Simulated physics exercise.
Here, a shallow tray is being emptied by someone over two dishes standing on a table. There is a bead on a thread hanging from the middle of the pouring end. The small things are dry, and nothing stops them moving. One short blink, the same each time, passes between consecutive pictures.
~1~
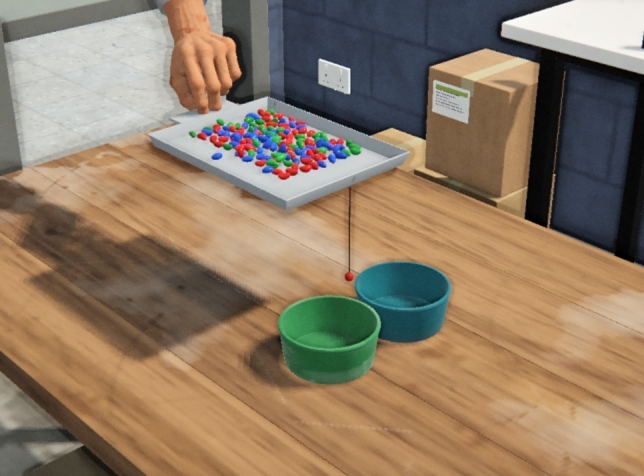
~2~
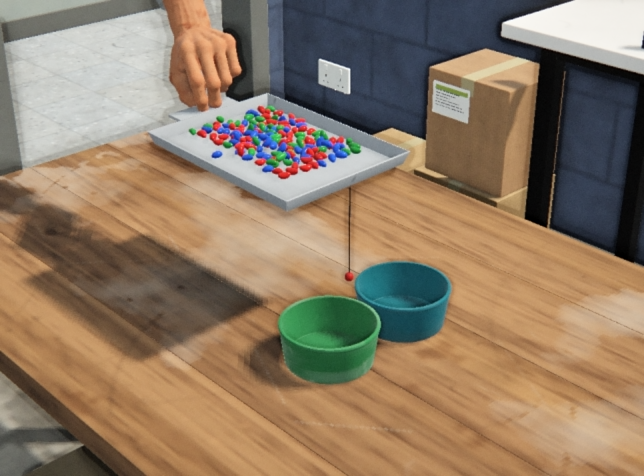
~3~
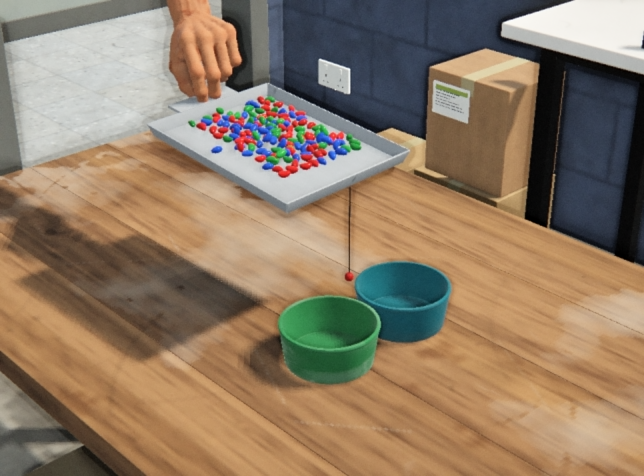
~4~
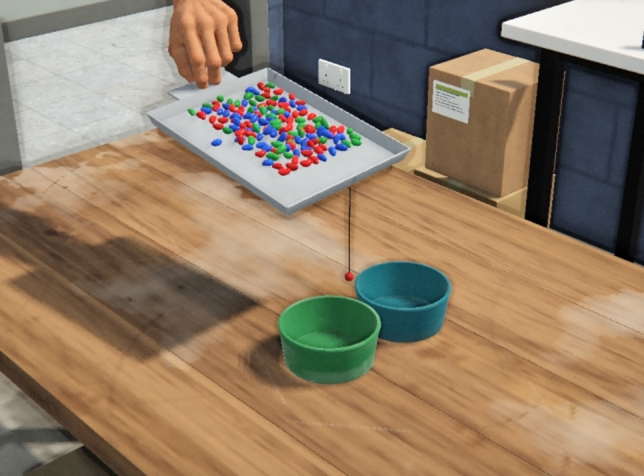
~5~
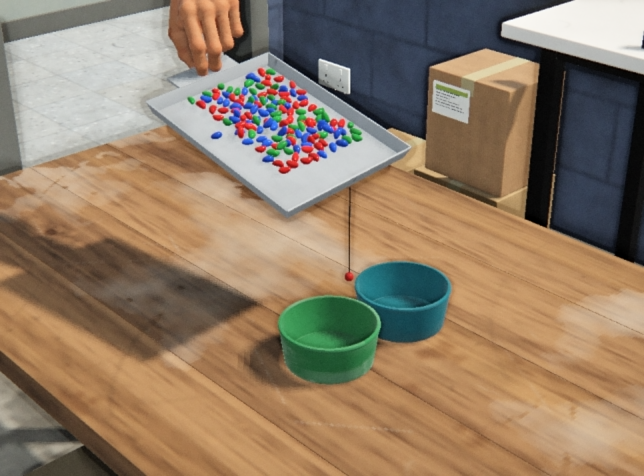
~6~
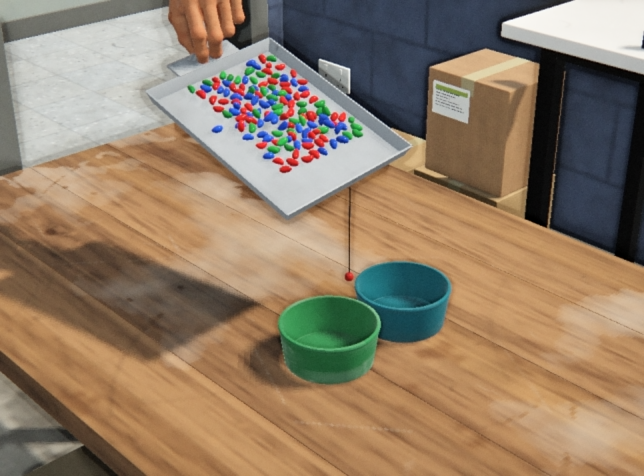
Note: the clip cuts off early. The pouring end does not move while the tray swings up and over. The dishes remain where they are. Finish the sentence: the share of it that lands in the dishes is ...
... above one half.
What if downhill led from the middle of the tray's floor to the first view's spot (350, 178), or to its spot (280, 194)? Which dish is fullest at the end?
Result, try one: Dish at right; try two: Dish at left.
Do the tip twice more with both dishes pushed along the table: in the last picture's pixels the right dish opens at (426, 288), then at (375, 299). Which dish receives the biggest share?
Try 1: The dish to the left; try 2: The dish to the left.
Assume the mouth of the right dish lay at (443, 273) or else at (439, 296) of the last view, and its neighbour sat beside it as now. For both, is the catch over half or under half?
In order, they'd catch a minor share, and next a minor share.
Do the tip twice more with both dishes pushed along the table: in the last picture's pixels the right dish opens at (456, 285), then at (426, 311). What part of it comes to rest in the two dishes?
Trial 1 about 20 %, trial 2 about 20 %.
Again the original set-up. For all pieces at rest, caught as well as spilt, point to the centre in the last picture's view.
Near (324, 355), more or less.
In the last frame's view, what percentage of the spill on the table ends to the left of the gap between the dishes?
Near 80 %.
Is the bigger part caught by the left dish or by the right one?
Fuller: The left-hand dish.
Soon, tray tipped steeply; about two thirds on the tray; a small part in the left dish; a stray few outside both; about a quarter in the air.
A while on, tray tipped past a quarter turn; a stray few on the tray; about two thirds in the left dish; a small part outside both; a small part in the air.
Towards the end, tray tipped past a quarter turn; most in the left dish; about a quarter outside both.
Finally, tray tipped past a quarter turn; most in the left dish; none in the right dish; about a quarter outside both.
